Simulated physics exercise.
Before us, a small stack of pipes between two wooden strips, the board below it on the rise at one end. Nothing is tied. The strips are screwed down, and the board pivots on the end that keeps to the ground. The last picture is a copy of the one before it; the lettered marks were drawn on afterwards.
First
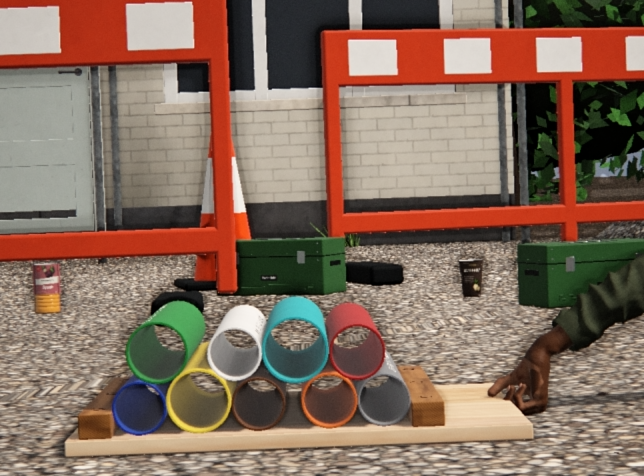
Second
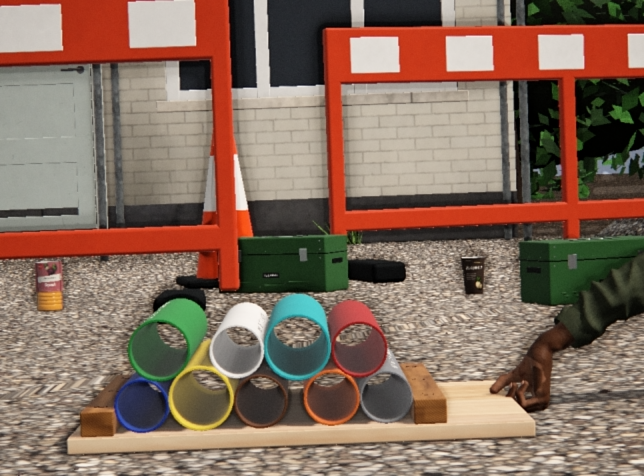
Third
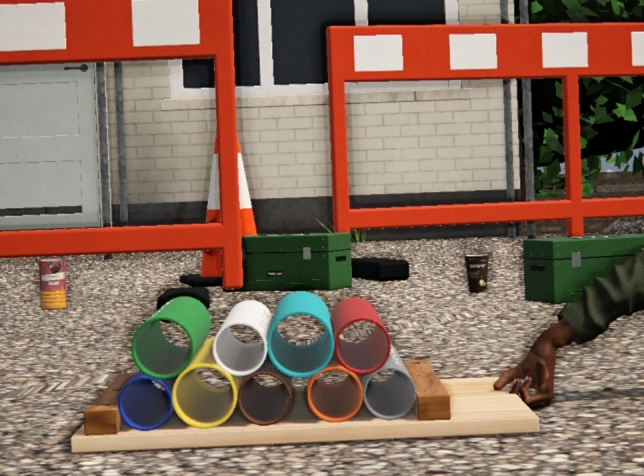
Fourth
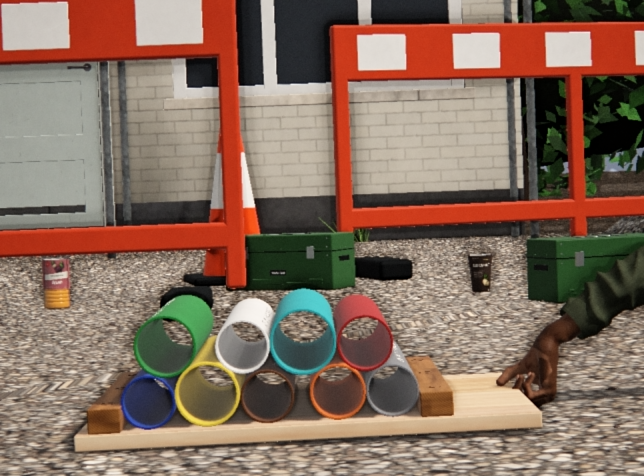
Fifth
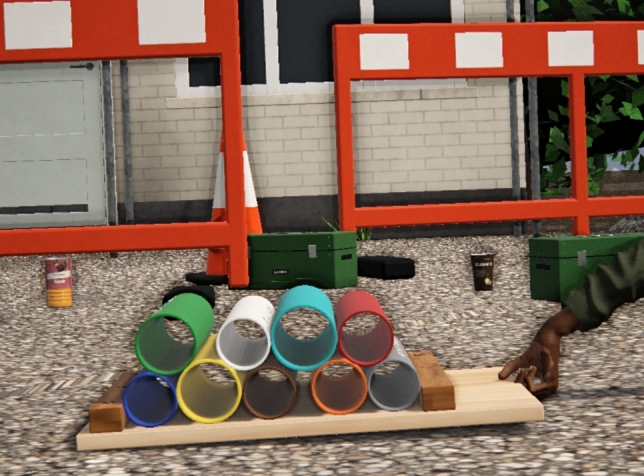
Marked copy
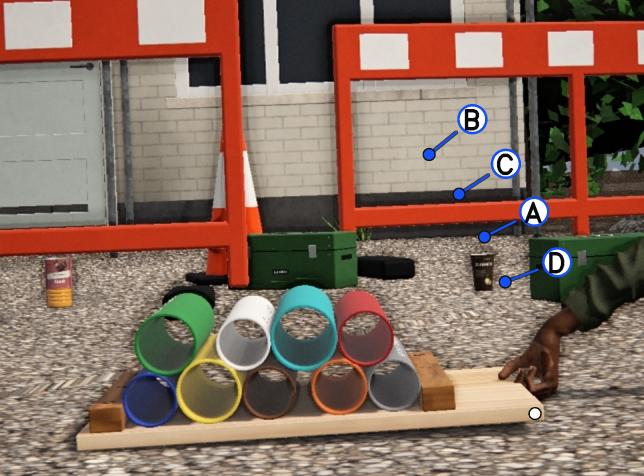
To begin with, nine colourful pipes sit in two rows between wooden strips on a pale board, with a hand at its right end and orange barriers behind. The hand then raises that end slightly while the left end stays on the ground, and the pipes tilt with the board, still stacked.
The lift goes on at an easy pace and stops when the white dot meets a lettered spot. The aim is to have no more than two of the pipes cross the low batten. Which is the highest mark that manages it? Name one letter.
It can be raised to D.
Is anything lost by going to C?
Yes.
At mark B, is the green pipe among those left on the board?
No, with B.
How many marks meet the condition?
The number is one.
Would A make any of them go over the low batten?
At A: Yes.
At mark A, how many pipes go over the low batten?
At A the number is three.
On the marked copy, A at (485, 237); B at (429, 154); C at (459, 194); D at (505, 282); the white dot at (535, 414).
Following D. Soon after the start, board at 16°.
Later, board at 19°.
In the end, board at 19°, two over the low batten (green, white).
As for the rest, A three over the low batten (turquoise, green, white); B four over the low batten (red, turquoise, green, white); C three over the low batten (turquoise, green, white).
